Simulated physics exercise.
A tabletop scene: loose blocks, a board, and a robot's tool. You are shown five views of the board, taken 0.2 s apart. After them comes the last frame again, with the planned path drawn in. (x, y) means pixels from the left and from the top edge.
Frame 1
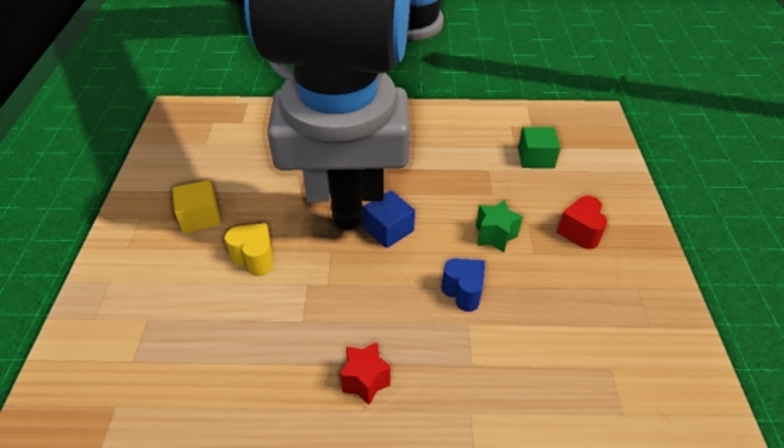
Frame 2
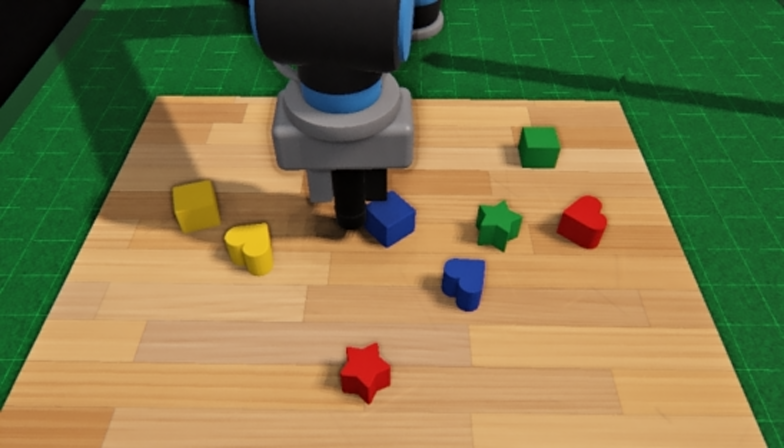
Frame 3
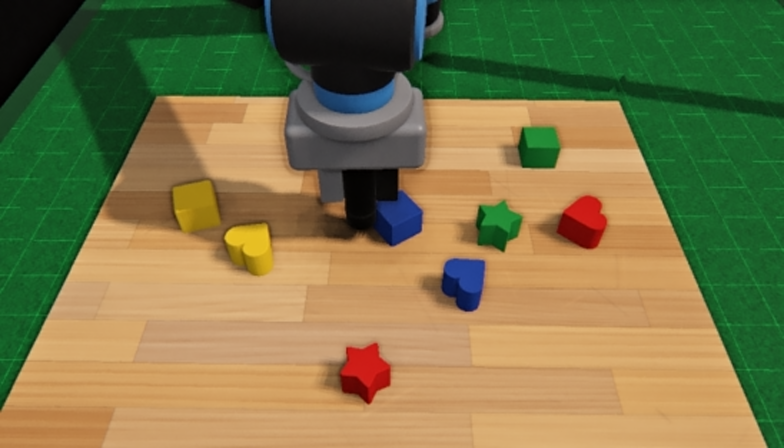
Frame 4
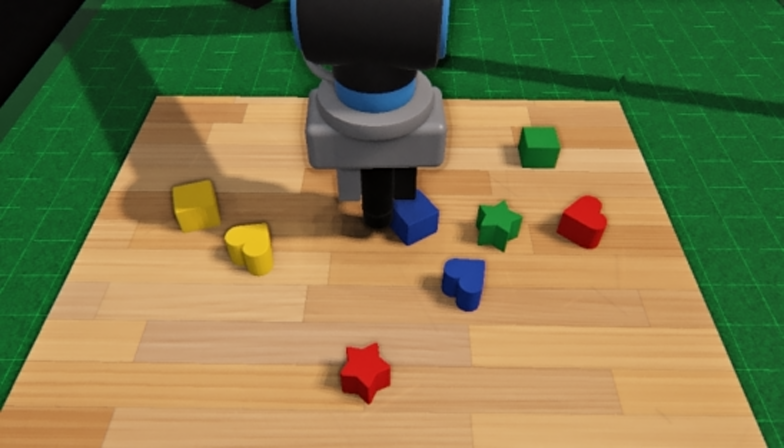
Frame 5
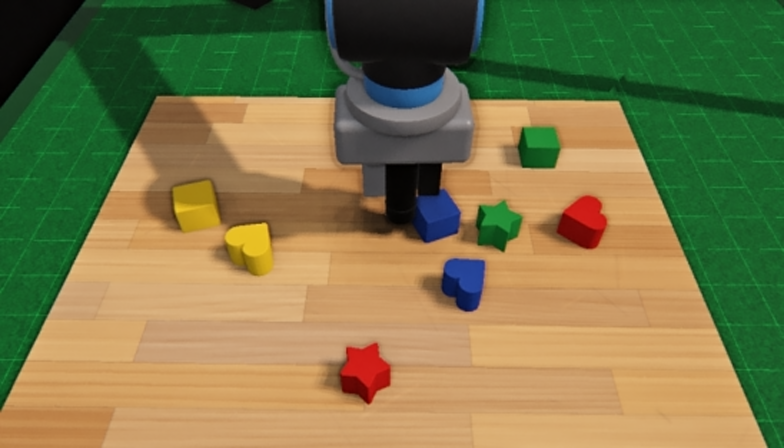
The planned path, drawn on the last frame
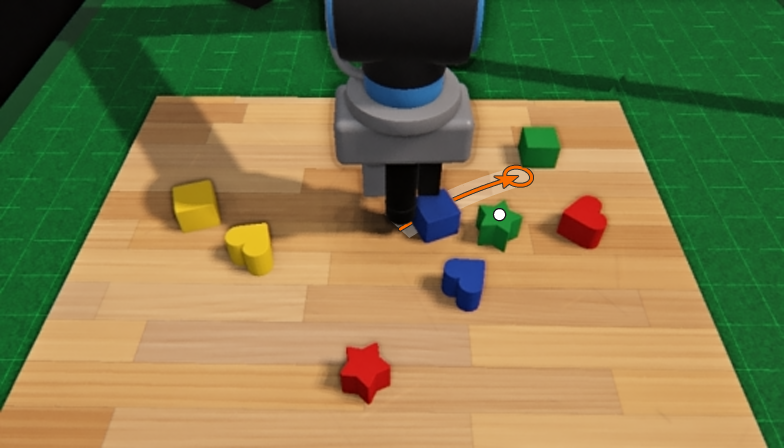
On a wooden tabletop, a robot arm pushes a blue cube right toward a green star among scattered colourful blocks.
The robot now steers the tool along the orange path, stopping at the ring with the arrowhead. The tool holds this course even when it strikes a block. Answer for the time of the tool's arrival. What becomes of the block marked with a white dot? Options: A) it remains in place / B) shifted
B.
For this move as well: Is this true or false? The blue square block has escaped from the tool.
That statement is accurate.
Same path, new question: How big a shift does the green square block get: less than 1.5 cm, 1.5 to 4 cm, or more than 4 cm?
Band: Under 1.5 cm.
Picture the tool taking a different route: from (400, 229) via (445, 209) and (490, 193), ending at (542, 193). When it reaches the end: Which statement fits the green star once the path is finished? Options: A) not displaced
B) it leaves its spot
Answer: B.
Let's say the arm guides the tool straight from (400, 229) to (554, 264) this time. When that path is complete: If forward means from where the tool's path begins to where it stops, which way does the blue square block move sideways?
Shifted left.
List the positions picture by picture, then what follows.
In the first frame, tip of the tool (348, 220), middles of tops, blue square block (389, 208), green star (500, 215), green square block (542, 136).
In the second frame, tool (351, 220), nothing pushed.
In the third frame, tool (361, 220), blue square block (397, 207).
In the fourth frame, tool (378, 219), blue square block (413, 206).
In the fifth frame, tool (400, 215), blue square block (436, 204), green star (500, 215), green square block (542, 136).
The line goes from (400, 229) by way of (439, 207) and (478, 190) to (518, 176); the dot is on the green star.
On the path given first. One third of the way, tool (440, 193); blue square block (473, 195), turned 55° clockwise; green star (507, 217), turned 15° clockwise.
Two thirds of the way, tool (481, 175); blue square block (493, 191), turned 85° clockwise; green star (514, 220), turned 35° clockwise.
At the end, tool (521, 162); blue square block (493, 191), turned 85° clockwise; green star (515, 220), turned 35° clockwise; green square block unmoved.
